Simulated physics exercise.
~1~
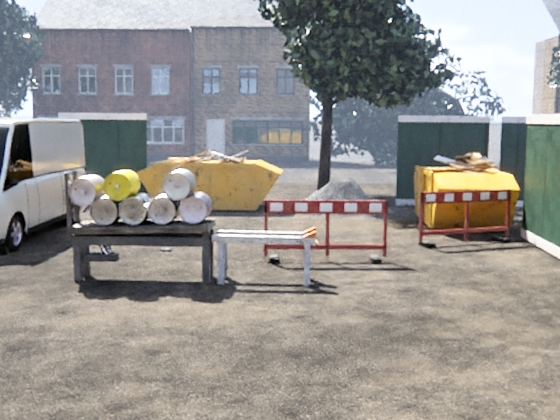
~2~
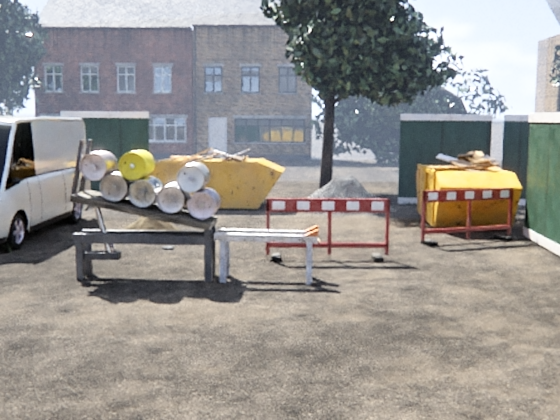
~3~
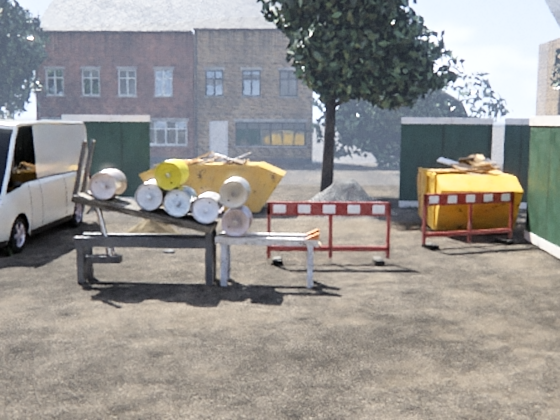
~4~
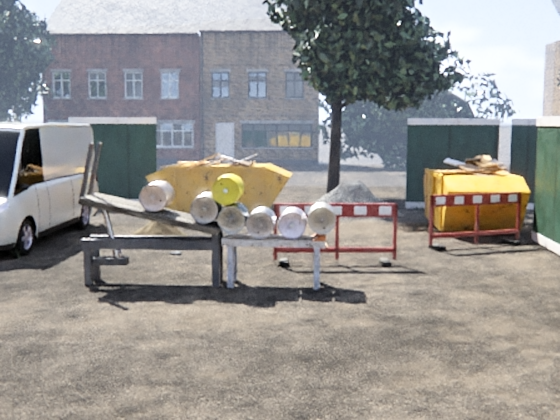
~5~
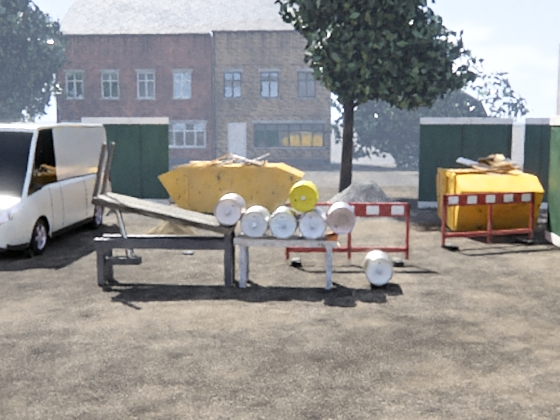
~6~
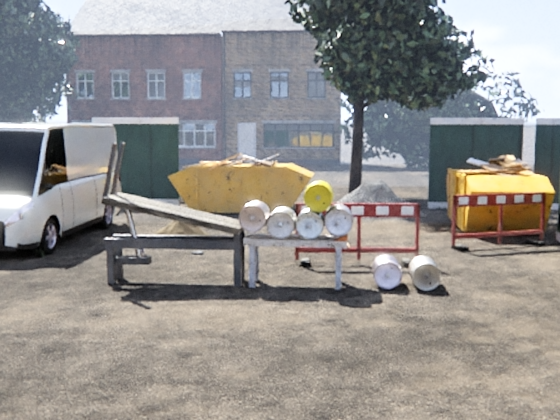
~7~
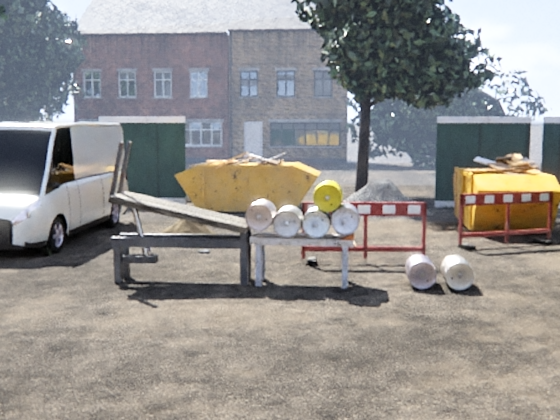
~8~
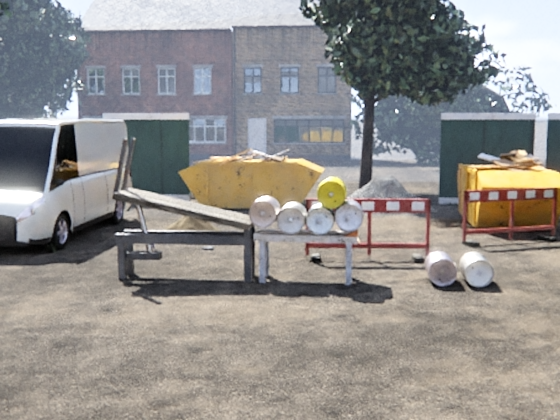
Seven pale and yellow drums sit stacked on a dark platform beside a low white rack, in a yard with a van, skips and red-and-white barriers. The platform's left side tips up, and the stack starts rolling to the right. The drums spill across onto the rack, with the yellow one riding on top of the others. One drum goes over the far end and drops to the ground, and a second soon follows it. Both settle side by side on the ground, while the yellow drum rests on top of the four left on the rack.
